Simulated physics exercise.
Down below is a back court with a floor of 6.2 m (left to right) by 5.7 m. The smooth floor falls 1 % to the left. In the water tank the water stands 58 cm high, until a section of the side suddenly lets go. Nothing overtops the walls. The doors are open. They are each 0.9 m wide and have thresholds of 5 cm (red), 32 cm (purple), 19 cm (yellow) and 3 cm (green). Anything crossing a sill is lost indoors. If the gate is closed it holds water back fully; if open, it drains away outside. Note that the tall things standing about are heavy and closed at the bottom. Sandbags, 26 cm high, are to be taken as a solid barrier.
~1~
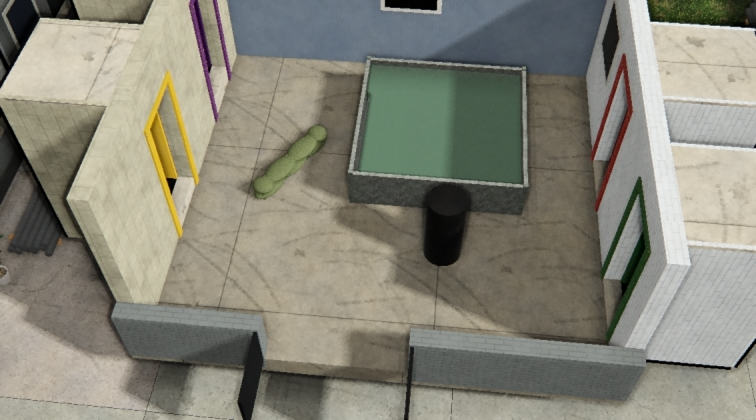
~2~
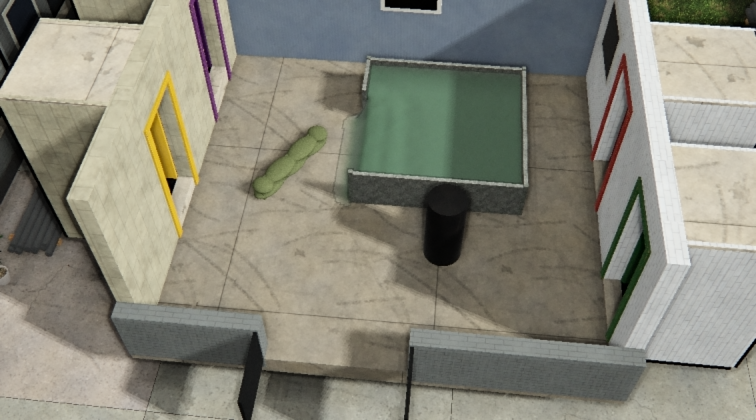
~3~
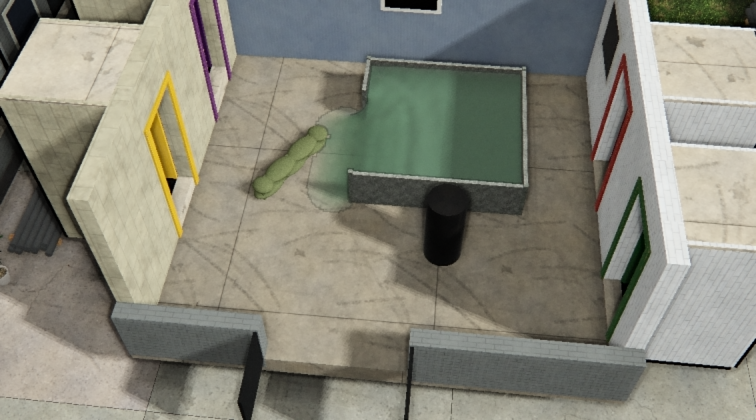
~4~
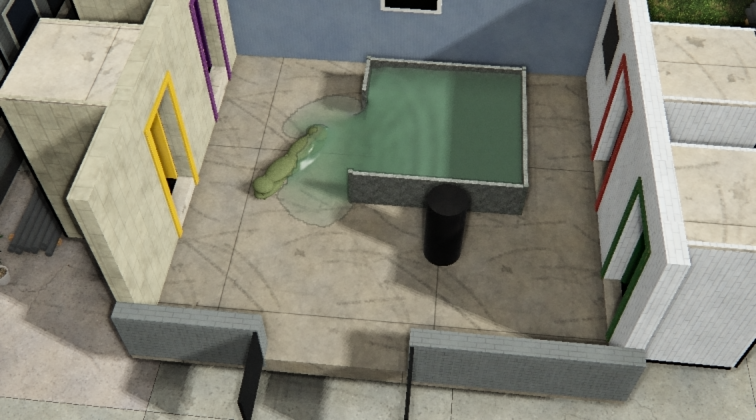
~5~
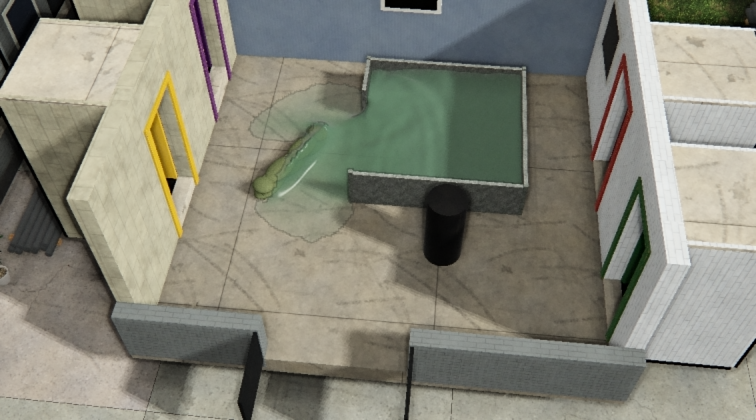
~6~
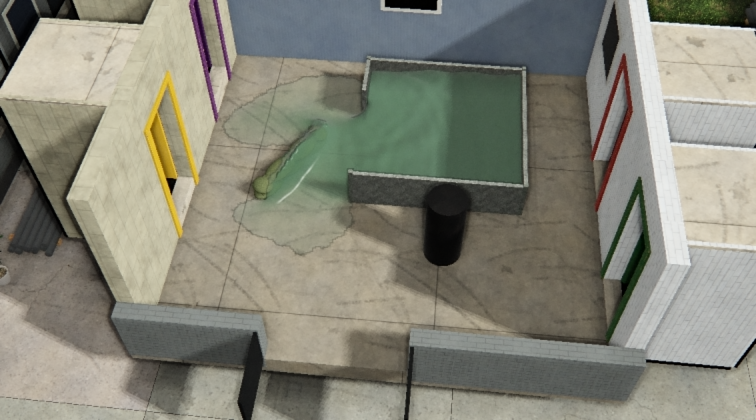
A large square tank of green water stands at the back of a walled court, seen from high above, with a black cylinder before it and a lumpy green barrier to its left. Yellow and purple doorways line the left wall, red and green ones the right. The tank's left side opens and water pours out, reaches the barrier and spreads around both its ends, while the camera stays still.
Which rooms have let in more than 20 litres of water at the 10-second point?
The room behind the red door is at or below 20 litres; the room behind the purple door is at or below 20 litres; the room behind the yellow door is at or below 20 litres; the room behind the green door is above 20 litres.
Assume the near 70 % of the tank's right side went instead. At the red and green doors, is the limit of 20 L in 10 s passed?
For red, too much; for green, too much.
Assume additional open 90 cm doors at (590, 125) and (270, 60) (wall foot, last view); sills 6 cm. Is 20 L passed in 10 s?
Well, the first is shy of the mark and the second is beyond the mark.
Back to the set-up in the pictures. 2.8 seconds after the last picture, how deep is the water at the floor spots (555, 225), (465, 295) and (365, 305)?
Depths: About 0, 0 and 0 centimetres.
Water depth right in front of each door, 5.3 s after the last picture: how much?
In cm: Red 0, purple 17, yellow 18, green 1.
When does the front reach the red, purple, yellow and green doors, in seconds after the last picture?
Red = 6.5 s, purple = 0.2 s, yellow = 0.7 s, green = 5.5 s.
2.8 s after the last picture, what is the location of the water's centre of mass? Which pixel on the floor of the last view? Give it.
Its balance point sits around (332, 174).
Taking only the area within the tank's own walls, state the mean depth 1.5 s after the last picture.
It averages close to 31 centimetres.
Then, 0.7 s after the last picture water covers 35 % of the floor and is deepest (46 cm) near (318, 155); red door not reached, purple door 17 cm at the sill, 0 L in, yellow door 2 cm at the sill, 0 L in, green door not reached.
Then, 1.5 s after the last picture water covers 45 % of the floor and is deepest (42 cm) near (318, 155); red door not reached, purple door 25 cm at the sill, 0 L in, yellow door 16 cm at the sill, 0 L in, green door not reached.
Then, 2.8 s after the last picture water covers 50 % of the floor and is deepest (32 cm) near (213, 249); red door not reached, purple door 20 cm at the sill, 0 L in, yellow door 16 cm at the sill, 0 L in, green door not reached.
Then, 5.3 s after the last picture water covers 75 % of the floor and is deepest (21 cm) near (216, 123); red door not reached, purple door 17 cm at the sill, 0 L in, yellow door 18 cm at the sill, 5 L in, green door not reached.
Then, 9.3 s after the last picture water covers 95 % of the floor and is deepest (14 cm) near (195, 190); red door 6 cm at the sill, 1 L in, purple door 13 cm at the sill, 0 L in, yellow door 14 cm at the sill, 5 L in, green door 6 cm at the sill, 40 L in.
